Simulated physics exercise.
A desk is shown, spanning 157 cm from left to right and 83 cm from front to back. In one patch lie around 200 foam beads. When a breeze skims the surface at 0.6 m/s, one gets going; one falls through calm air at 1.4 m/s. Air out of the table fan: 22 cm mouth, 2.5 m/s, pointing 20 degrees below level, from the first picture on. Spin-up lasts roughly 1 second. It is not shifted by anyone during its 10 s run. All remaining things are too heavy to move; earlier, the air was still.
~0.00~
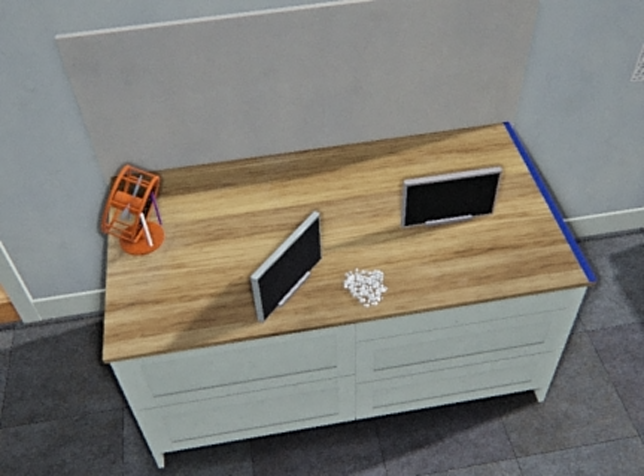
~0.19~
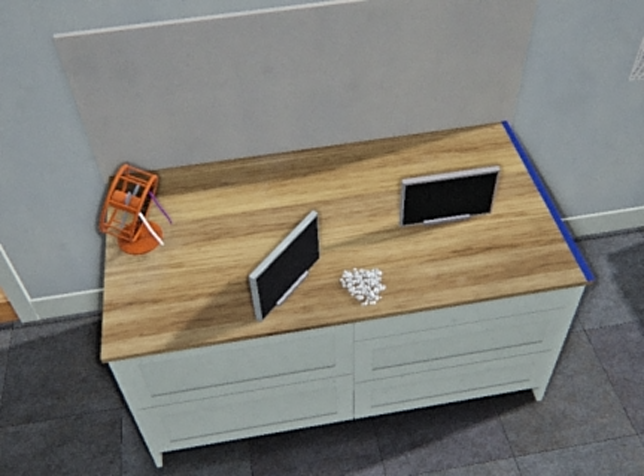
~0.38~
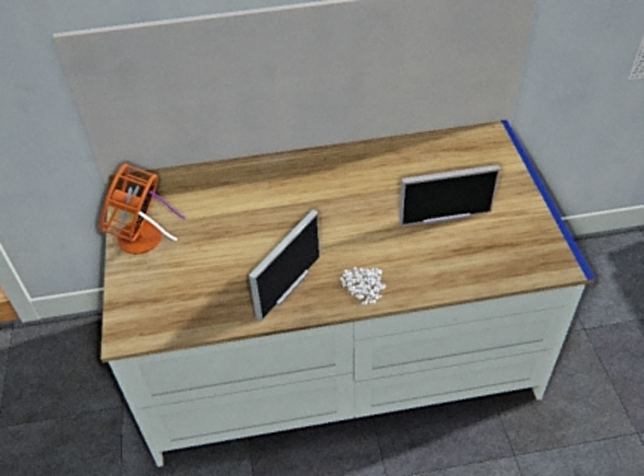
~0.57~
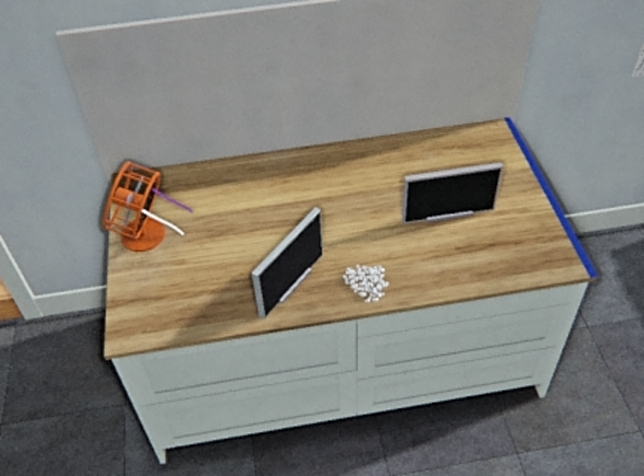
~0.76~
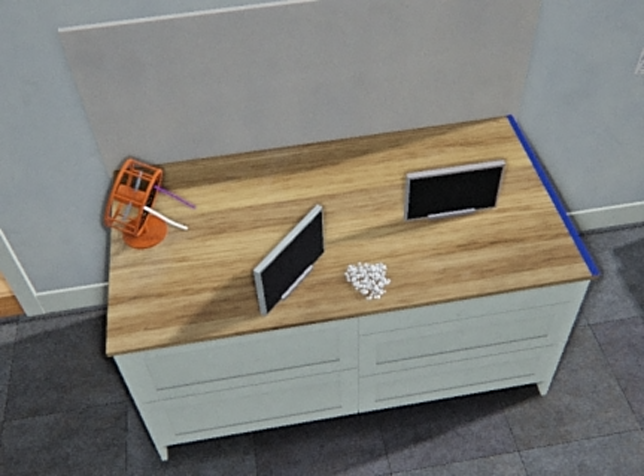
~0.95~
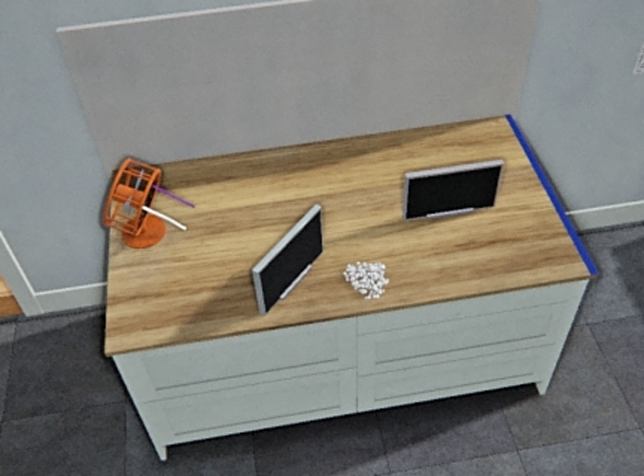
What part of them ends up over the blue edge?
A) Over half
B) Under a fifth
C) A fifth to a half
Under a fifth.
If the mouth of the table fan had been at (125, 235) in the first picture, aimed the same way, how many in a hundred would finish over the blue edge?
Result: Approx. 0 %.
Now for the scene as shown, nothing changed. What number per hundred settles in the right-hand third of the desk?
Roughly 1 in a hundred.
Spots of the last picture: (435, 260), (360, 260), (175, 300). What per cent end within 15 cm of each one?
Roughly 0 %, 90 % and 0 %, in that order.
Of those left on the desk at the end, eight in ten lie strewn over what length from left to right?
Around 10 centimetres from left to right.
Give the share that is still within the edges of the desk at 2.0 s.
Close to 100 in a hundred are still there at that time.
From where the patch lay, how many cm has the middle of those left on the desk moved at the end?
That works out close to 0 centimetres.
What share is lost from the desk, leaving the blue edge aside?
The figure is near 0 %.
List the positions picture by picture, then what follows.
In the first frame, the middle of the foam beads is near (365, 283), none has stirred yet and the mouth of the table fan is at (131, 204).
In the second frame, the middle of the foam beads is near (364, 281), none has stirred yet and the blue edge is centred on (546, 192).
In the third frame, the middle of the foam beads is near (364, 280), none has stirred yet, the top of a laptop is at (285, 242) and the top of a laptop is at (451, 173).
In the fourth frame, the middle of the foam beads is near (367, 278) and none has stirred yet.
In the fifth frame, the middle of the foam beads is near (369, 275) and none has stirred yet.
In the sixth frame, the middle of the foam beads is near (368, 275) and none has stirred yet.
After 2.0 s, 0 % are over the blue edge; the middle of those still in play is near (366, 275); 88 % have settled or left.
After 3.2 s, 0 % are over the blue edge; the middle of those still in play is near (366, 275); 88 % have settled or left.
After 5.5 s, 2 % are over the blue edge; the middle of those still in play is near (366, 276); 90 % have settled or left.
After 10.0 s, at the end, 2 % are over the blue edge; the middle of those still in play is near (366, 276).
